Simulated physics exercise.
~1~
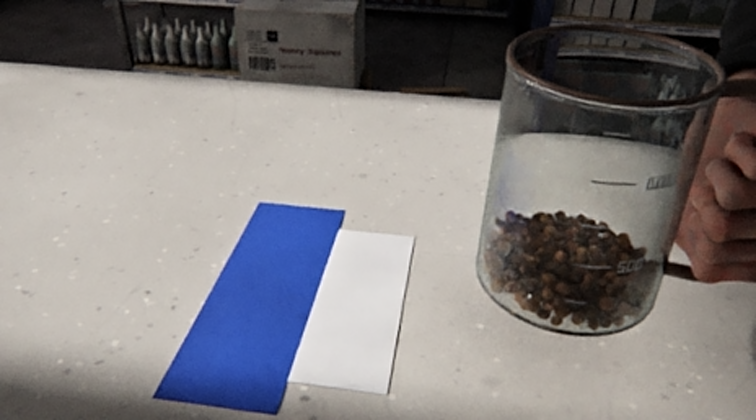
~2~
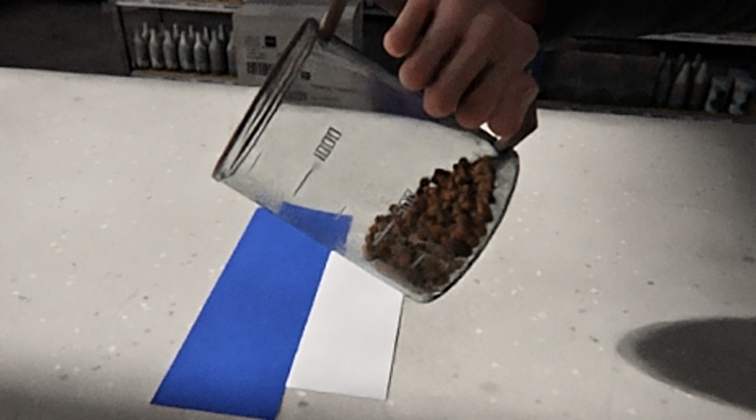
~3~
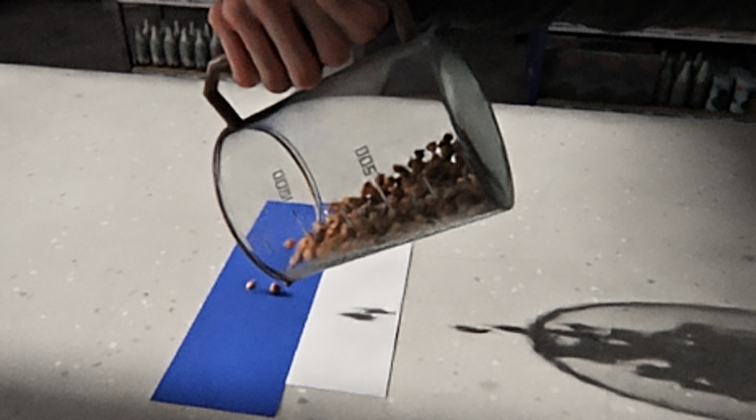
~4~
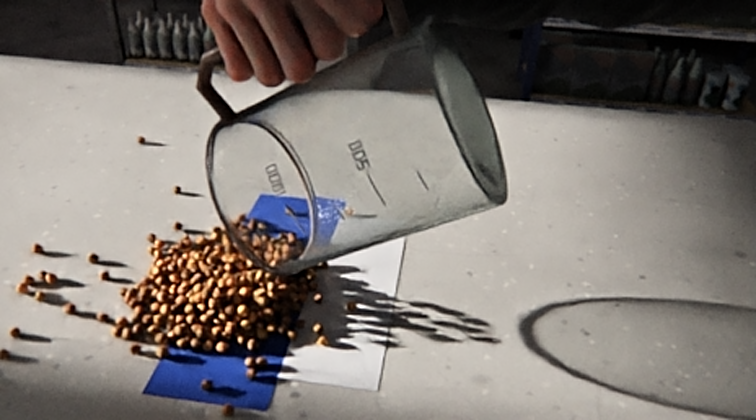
On a pale speckled countertop, a blue mat and a smaller white mat lie side by side, with a clear glass jug of roasted chickpeas standing to their right. A hand lifts the jug by its handle, carries it left over the mats and tips it toward the left. As the tilt deepens, the chickpeas slide along the glass to the rim and the first few drop toward the blue mat. The rest pour out into a heap, mostly covering the blue mat, while some scatter onto the bare counter at left. The hand still holds the emptied jug tilted above the pile.
